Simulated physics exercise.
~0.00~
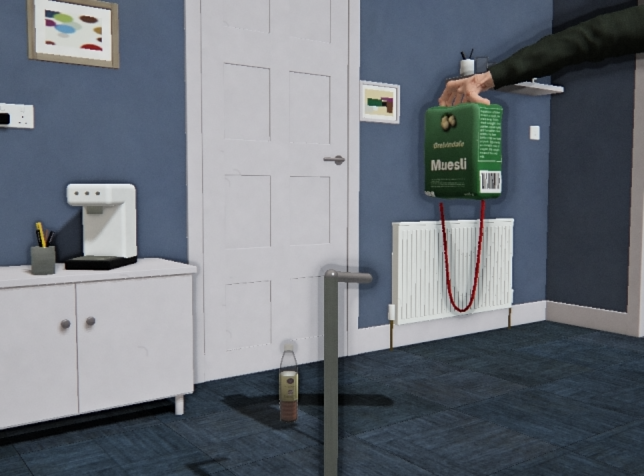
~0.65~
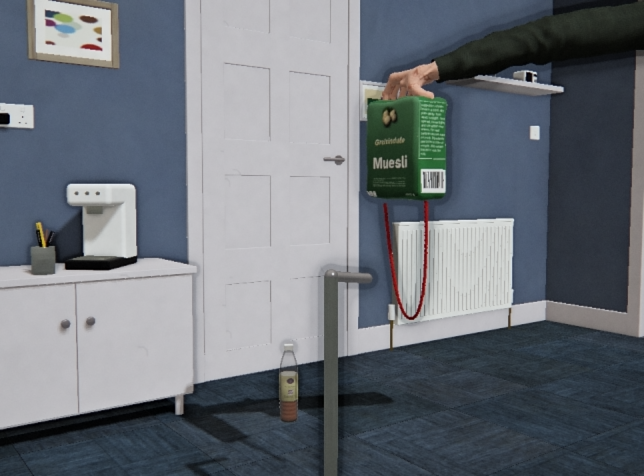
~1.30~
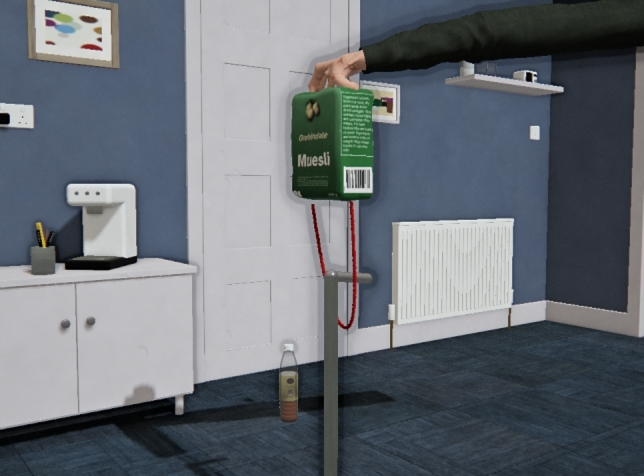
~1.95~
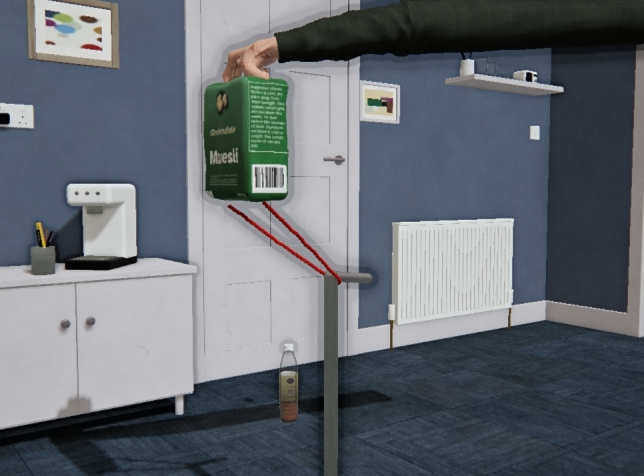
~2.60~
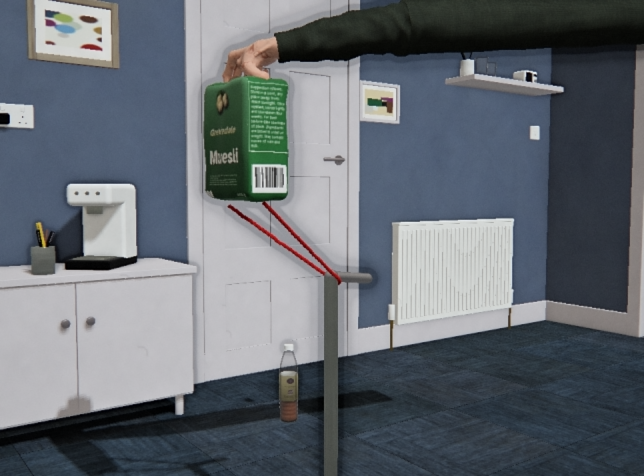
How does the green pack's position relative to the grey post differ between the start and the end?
At the start the green pack is to the right of the post, in front of the blue wall above the radiator. By the end it is to the left of the post, in front of the white door.
